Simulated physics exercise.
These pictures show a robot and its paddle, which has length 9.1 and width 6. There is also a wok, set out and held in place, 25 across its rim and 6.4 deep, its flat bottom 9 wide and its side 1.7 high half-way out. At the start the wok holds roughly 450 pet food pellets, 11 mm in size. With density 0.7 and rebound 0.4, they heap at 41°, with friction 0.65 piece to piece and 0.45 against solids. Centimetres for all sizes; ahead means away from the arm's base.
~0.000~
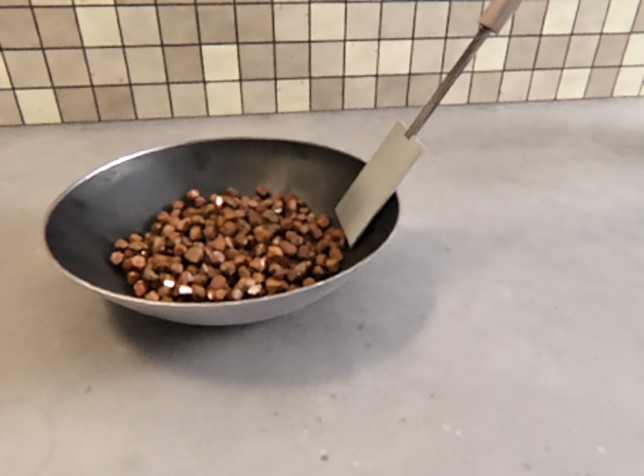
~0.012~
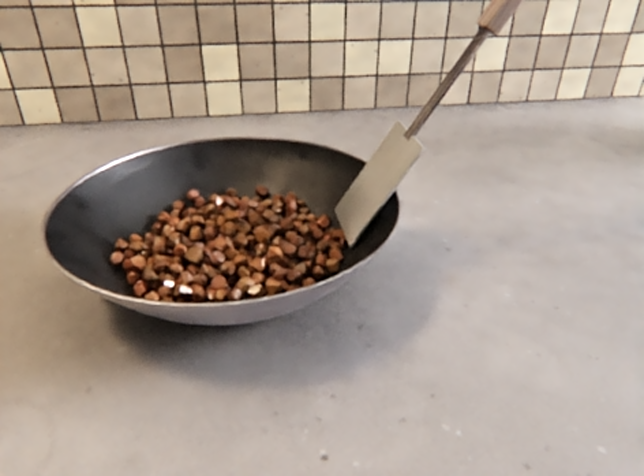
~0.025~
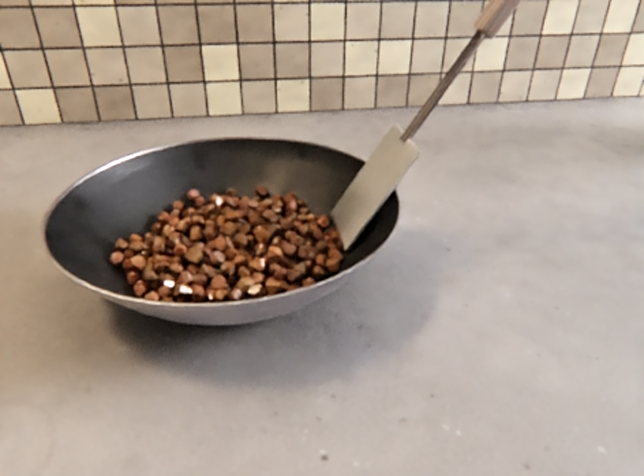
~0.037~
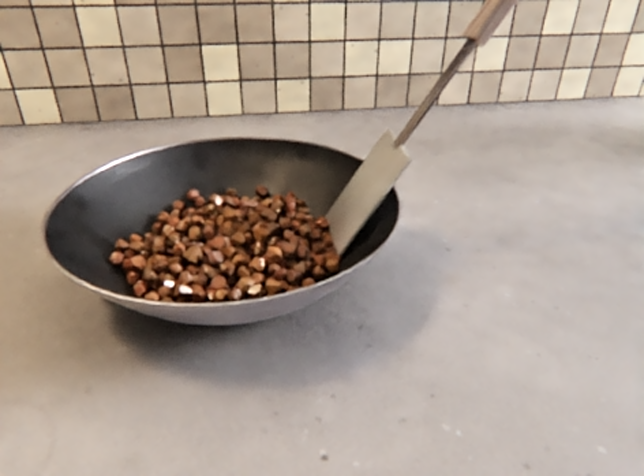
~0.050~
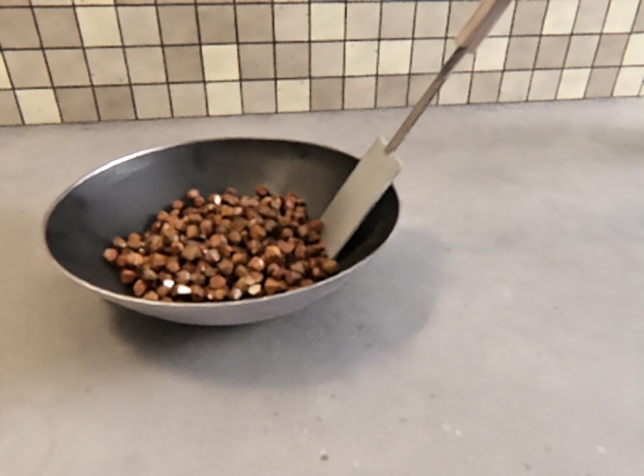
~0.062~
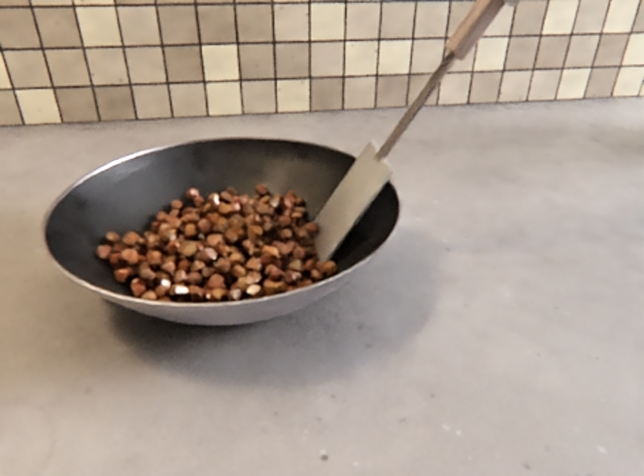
A flat metal paddle with a wooden handle slid a short way left inside a dark wok on a gray counter, nudging the heap of small brown pellets slightly toward the left side.
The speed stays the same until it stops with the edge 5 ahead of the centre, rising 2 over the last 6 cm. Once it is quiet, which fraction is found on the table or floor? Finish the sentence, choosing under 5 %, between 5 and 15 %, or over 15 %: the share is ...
The share is under 5 %.
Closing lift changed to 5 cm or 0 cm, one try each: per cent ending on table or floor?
Close to 0 and 5 percent respectively.
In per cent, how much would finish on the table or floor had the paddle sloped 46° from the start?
Near 0 %.
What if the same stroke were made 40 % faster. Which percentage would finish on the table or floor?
Roughly 5 per cent, I'd say.
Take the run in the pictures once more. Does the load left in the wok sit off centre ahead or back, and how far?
The balance point lies close to 4.5 cm ahead.
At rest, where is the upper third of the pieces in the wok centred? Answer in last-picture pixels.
(123, 226).
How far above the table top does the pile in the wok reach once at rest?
It reaches about 7.5 cm.
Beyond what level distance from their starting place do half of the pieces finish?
I'd guess close to 4 centimetres.
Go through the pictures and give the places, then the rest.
The first picture shows the paddle top edge at (412, 133), sloping 57°; upper third of the load around (232, 237), from x 115 to 345, top at y 190; 453 in the wok.
The second picture shows the paddle top edge at (411, 133), sloping 57°; upper third of the load around (232, 237), from x 115 to 345, top at y 190.
The third picture shows the paddle top edge at (407, 137), sloping 57°; upper third of the load around (231, 237), from x 115 to 340, top at y 190.
The fourth picture shows the paddle top edge at (399, 143), sloping 57°; upper third of the load around (228, 237), from x 115 to 335, top at y 190.
The fifth picture shows the paddle top edge at (390, 149), sloping 57°; upper third of the load around (226, 238), from x 110 to 330, top at y 190.
The sixth picture shows the paddle top edge at (382, 155), sloping 57°; upper third of the load around (223, 239), from x 105 to 330, top at y 190; 453 in the wok.
After 0.14 s, sloping 57°, highest piece 5 above the table; 453 in the wok.
After 0.22 s, sloping 57°, highest piece 7 above the table; 453 in the wok.
After 0.46 s, sloping 57°, highest piece 7 above the table; 447 in the wok, 6 on the table or floor.
After 1.51 s, sloping 57°, highest piece 7 above the table; 447 in the wok, 6 on the table or floor.
In the end, 447 in the wok, 6 on the table or floor. That is 1 % on the table or floor.
